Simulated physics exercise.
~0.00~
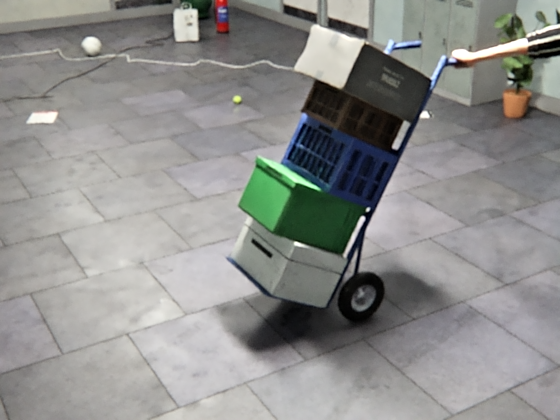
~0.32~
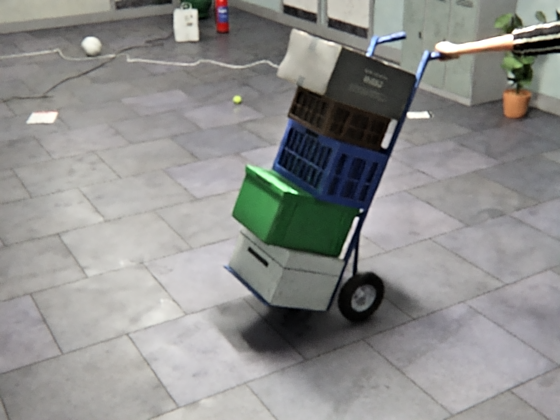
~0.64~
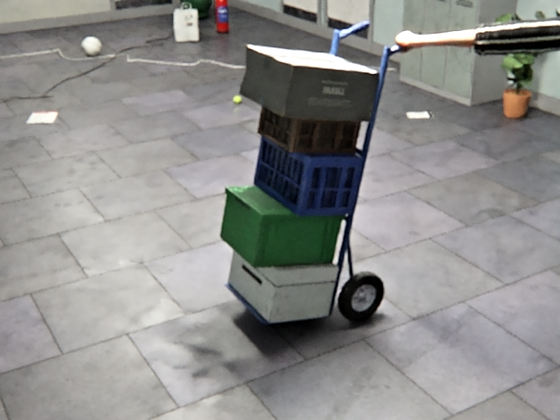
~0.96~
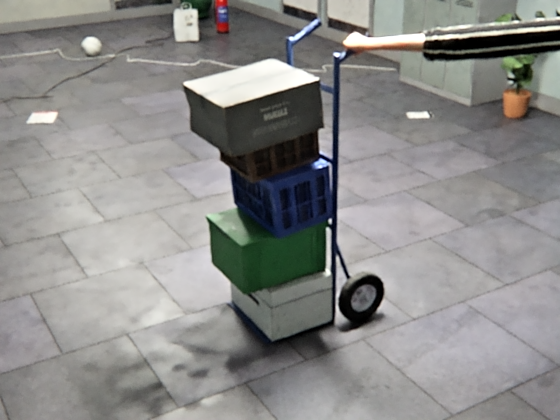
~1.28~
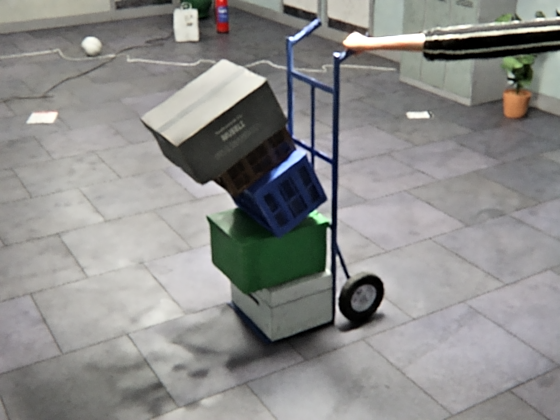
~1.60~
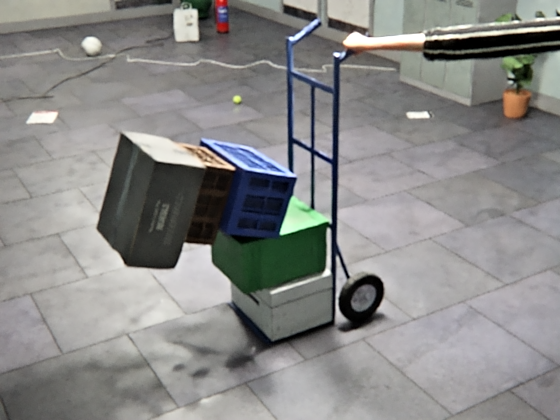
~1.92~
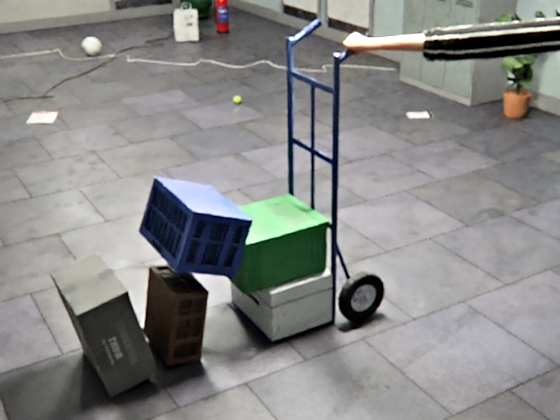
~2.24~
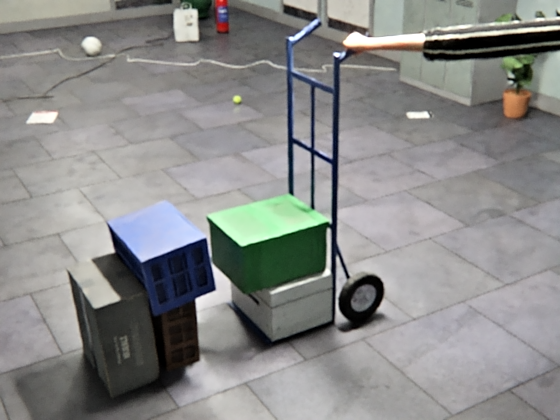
Stacked boxes and crates toppling left off a blue hand truck as a hand swings it upright, two staying on.
